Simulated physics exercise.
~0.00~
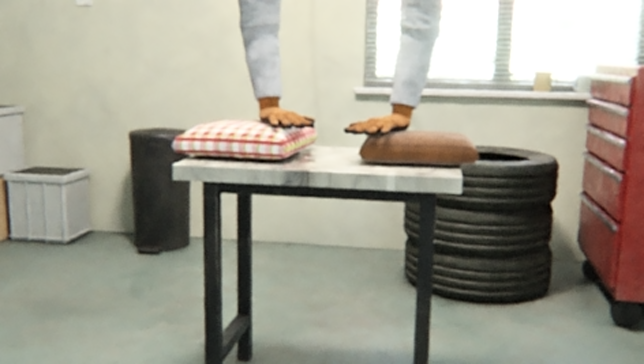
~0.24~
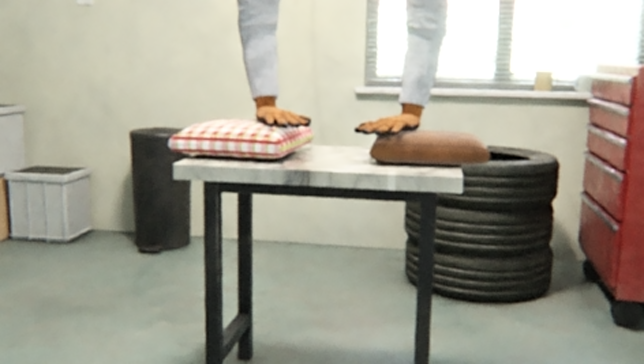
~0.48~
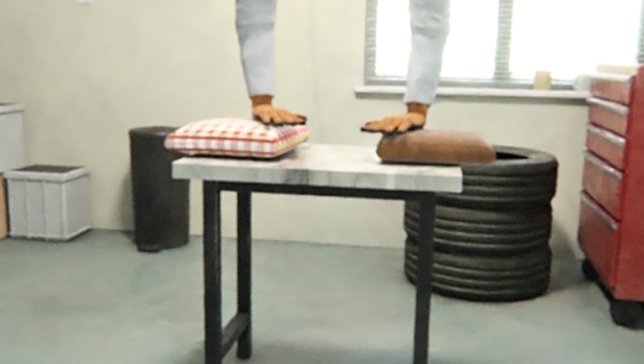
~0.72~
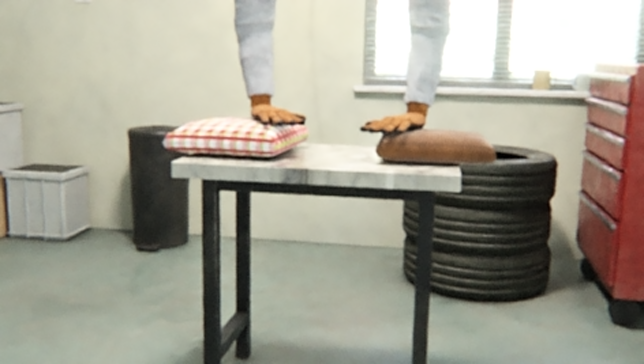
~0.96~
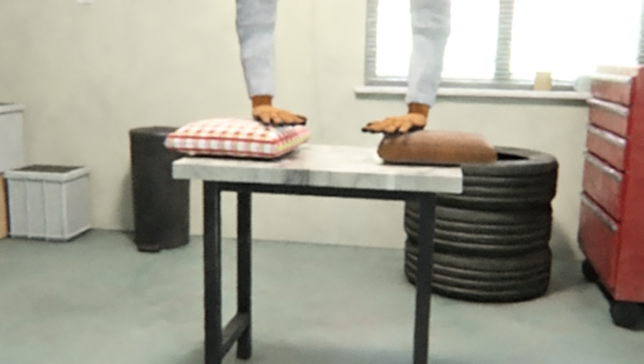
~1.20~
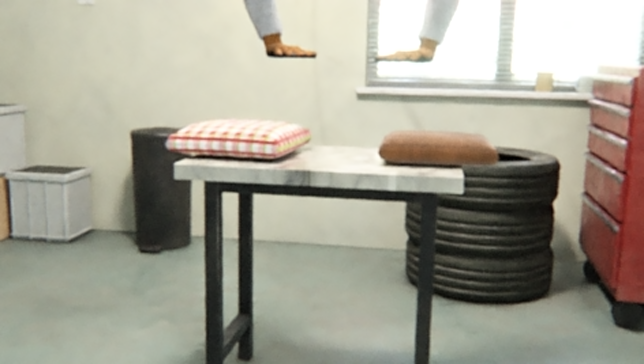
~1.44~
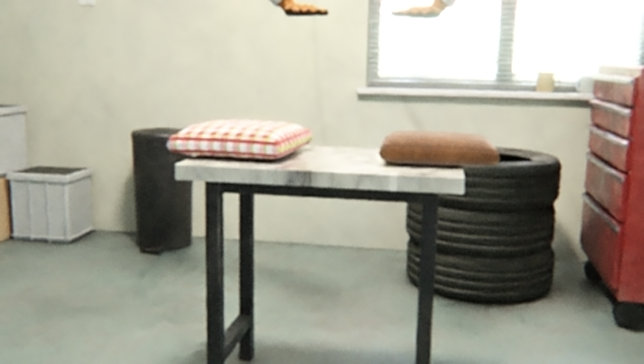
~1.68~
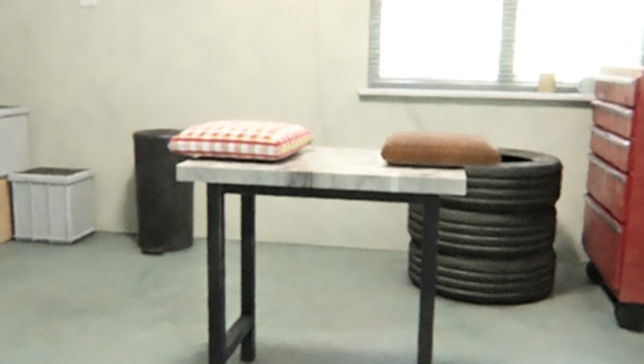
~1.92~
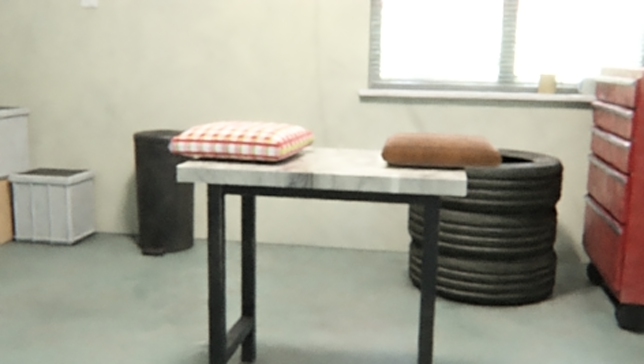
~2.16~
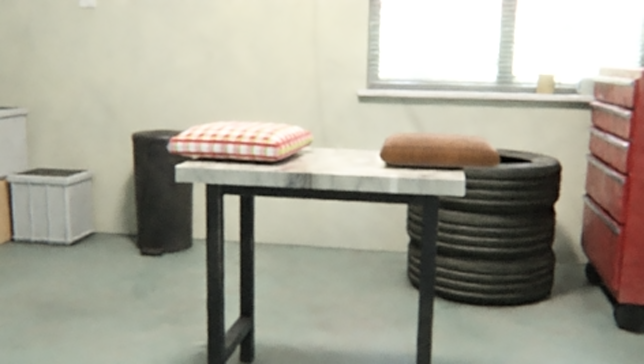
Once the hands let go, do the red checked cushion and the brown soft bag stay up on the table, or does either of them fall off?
Both stay up on the table. The red checked cushion remains on the left side and the brown soft bag holds its place on the right.
A red-and-white checked cushion and a brown soft bag lie at opposite ends of a pale marble-topped table with dark legs, each under a gloved hand. The gently swaying view faces the table from the front in a workshop, with stacked tyres and a red drawer cabinet on the right and a black bin on the left. The hands nudge the two things slightly apart, the brown one shifting a little right. They pause there, then let go and lift up out of sight. The cushion and the bag stay on the tabletop, lying still.
